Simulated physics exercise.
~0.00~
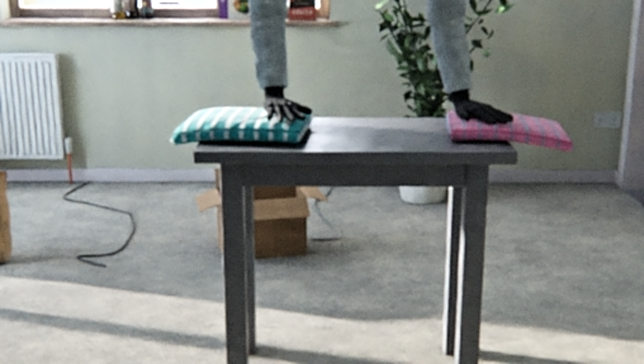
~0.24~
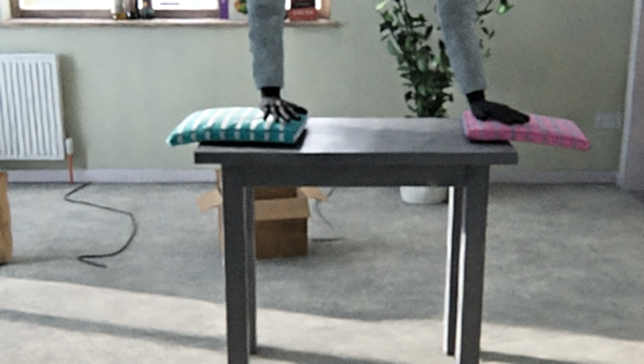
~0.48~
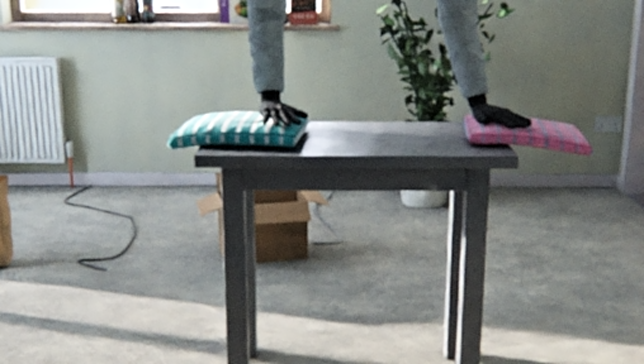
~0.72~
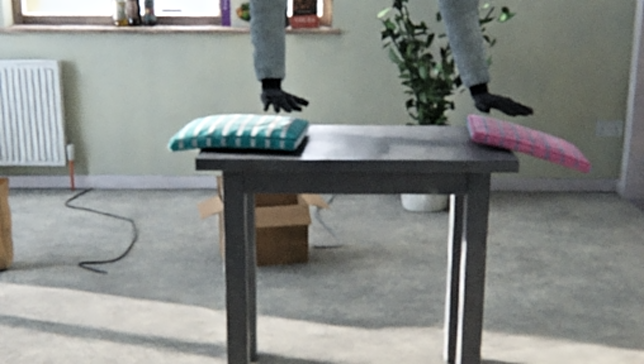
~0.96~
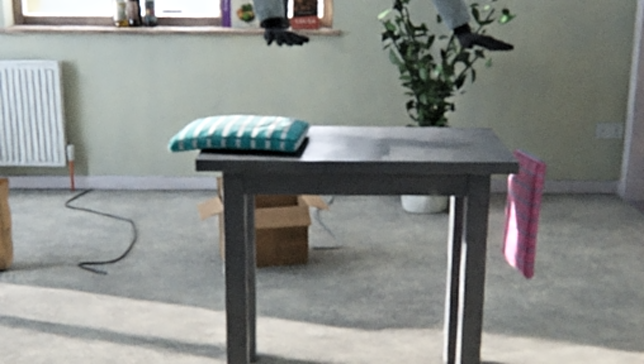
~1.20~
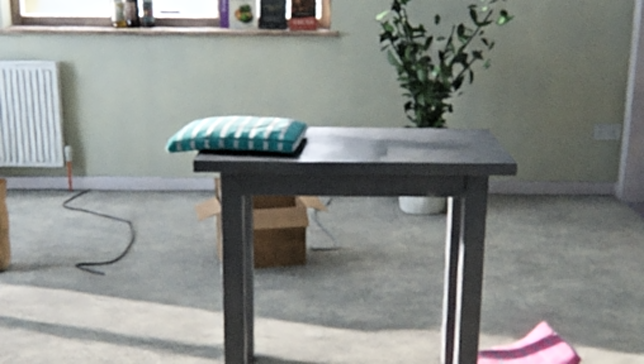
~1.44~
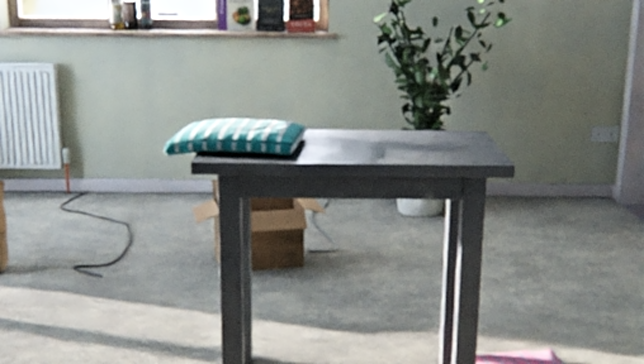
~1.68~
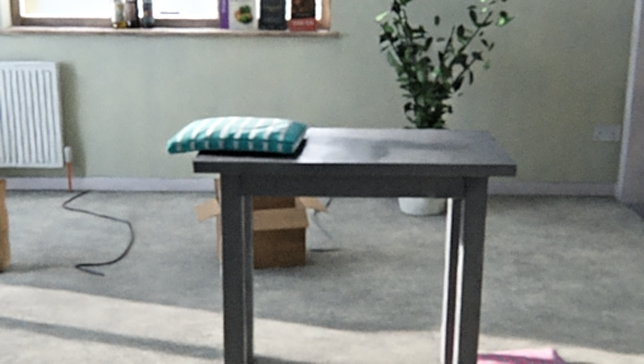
Gloved hands sliding turquoise and pink cushions outward on a grey table, then lifting away as the pink one falls to the floor.
